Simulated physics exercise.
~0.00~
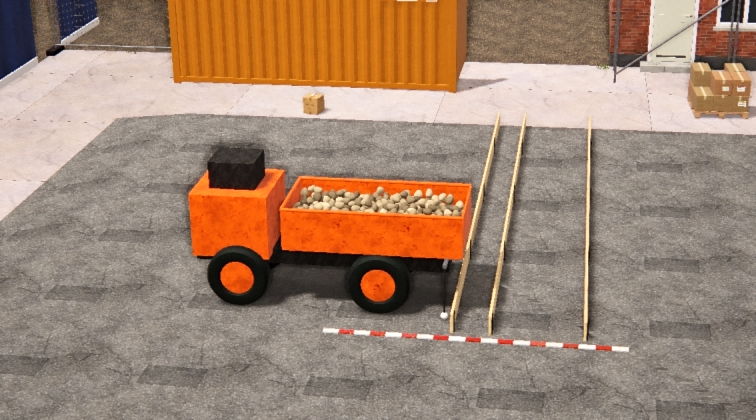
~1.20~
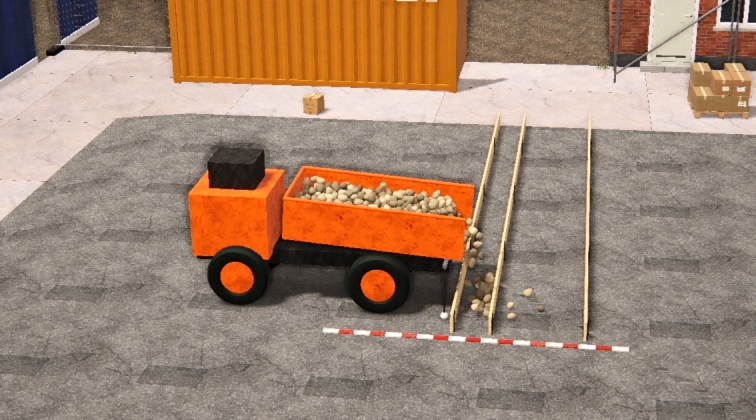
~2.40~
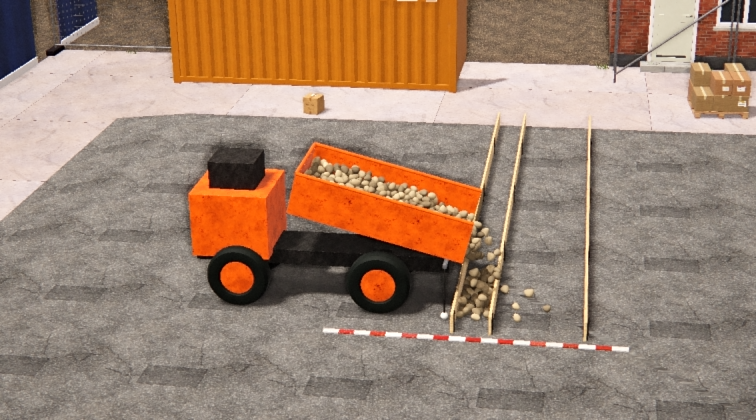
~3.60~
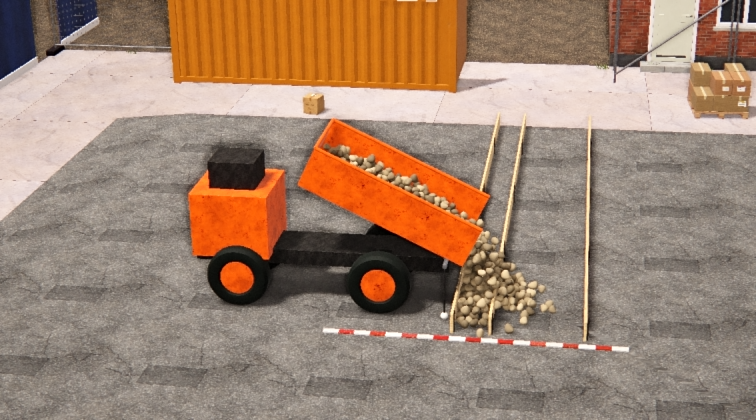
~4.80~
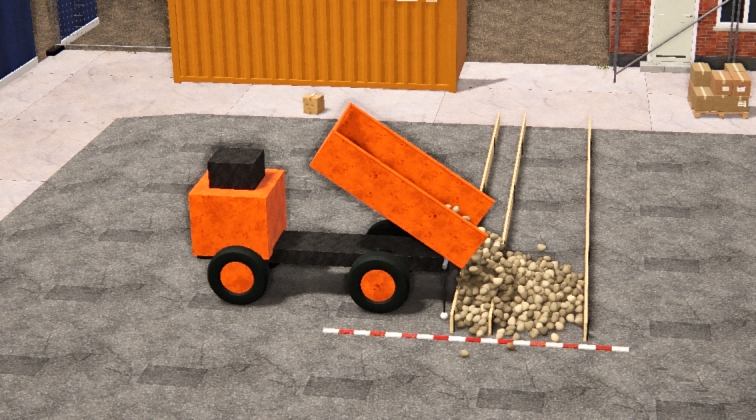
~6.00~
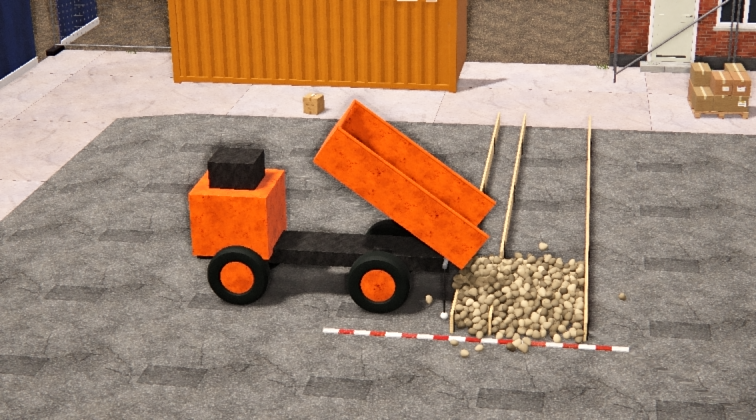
In a paved yard seen from above and to the side, an orange truck with a black block on its cab stands at left, its bed full of pale rounded stones. Behind it are an orange container and a small box, while thin planks and a red and white strip mark the ground to the right. The bed begins to tilt, its front end rising, and stones trickle from the right end among the planks. As it steepens, they pour out and spread rightward toward the farthest plank. Finally the bed stands steeply raised and empty beside a broad heap, with a few stones scattered past the strip.
